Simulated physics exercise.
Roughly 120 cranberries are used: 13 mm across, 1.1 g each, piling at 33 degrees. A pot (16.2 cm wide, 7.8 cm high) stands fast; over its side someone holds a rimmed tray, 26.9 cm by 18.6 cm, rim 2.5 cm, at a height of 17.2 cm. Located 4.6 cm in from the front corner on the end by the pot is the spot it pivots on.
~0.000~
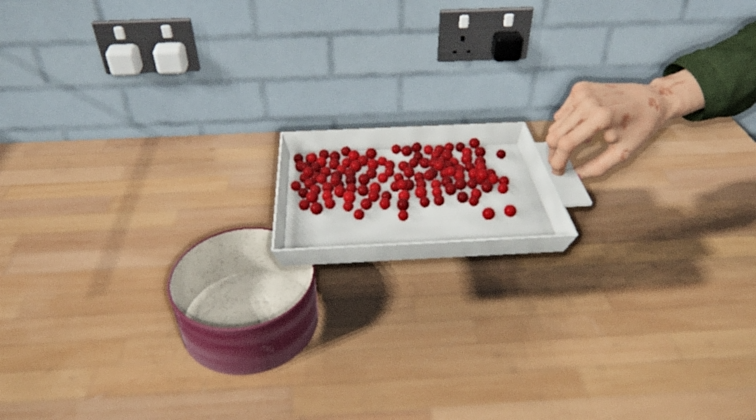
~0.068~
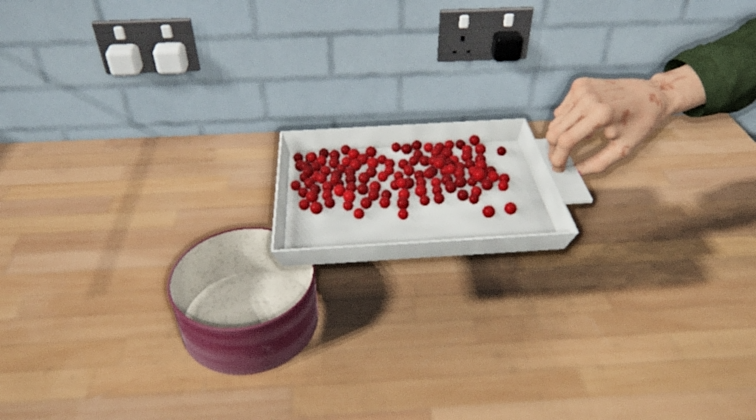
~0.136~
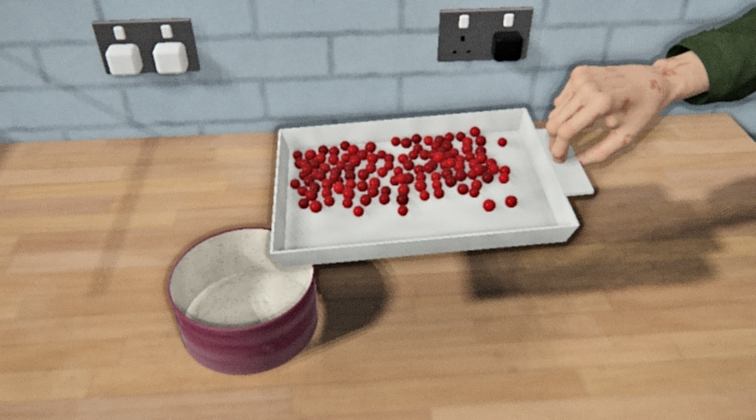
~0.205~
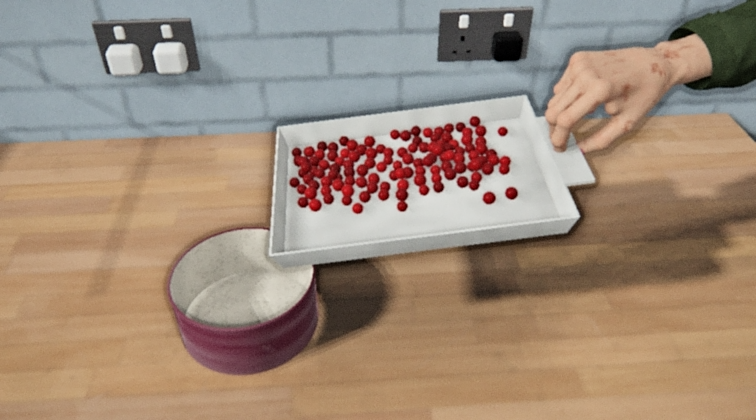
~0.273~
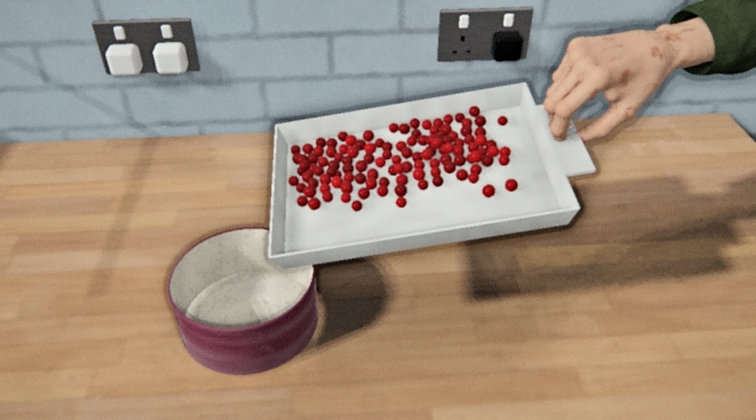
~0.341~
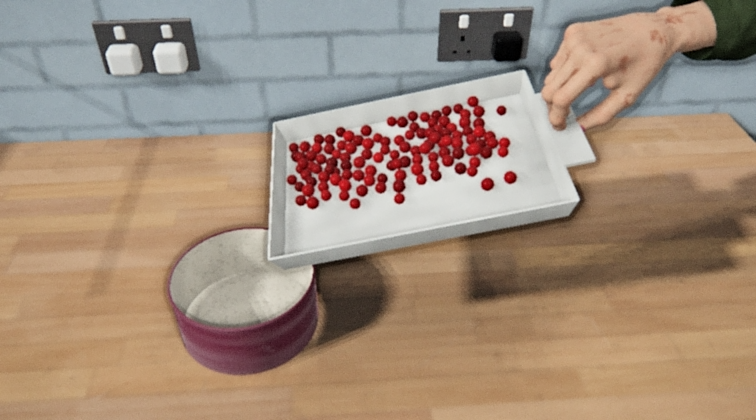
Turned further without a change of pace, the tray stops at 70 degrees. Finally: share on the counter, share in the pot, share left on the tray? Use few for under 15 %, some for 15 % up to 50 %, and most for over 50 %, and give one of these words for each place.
Counter: Few, pot: Few, left on the tray: Most.
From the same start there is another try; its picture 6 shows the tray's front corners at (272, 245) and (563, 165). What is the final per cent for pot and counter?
In the pot: 0 per cent; on the counter: 0 per cent.
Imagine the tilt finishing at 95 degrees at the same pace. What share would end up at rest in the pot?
20 %.
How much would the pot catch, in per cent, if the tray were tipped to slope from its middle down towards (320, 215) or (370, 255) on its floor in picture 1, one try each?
That would be close to 0 per cent and then close to 0 per cent.
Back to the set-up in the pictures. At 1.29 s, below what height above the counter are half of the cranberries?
About 24 cm.
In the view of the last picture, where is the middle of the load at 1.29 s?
Load centre, approx.: (304, 180) px.
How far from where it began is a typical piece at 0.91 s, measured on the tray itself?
By then it sits near 9 cm from where it began.
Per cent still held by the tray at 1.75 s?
95%, roughly.
After 0.91 s, tilt 40 degrees; the tray holds 100 %, the pot 0 %.
Then, at 1.29 s, tilt 58 degrees; the tray holds 100 %, the pot 0 %.
Then, at 1.75 s, tilt 70 degrees; the tray holds 95 %, the pot 0 %.
In the end, at 2.6 s, counter 5 %, pot 0 %, tray 95 %.
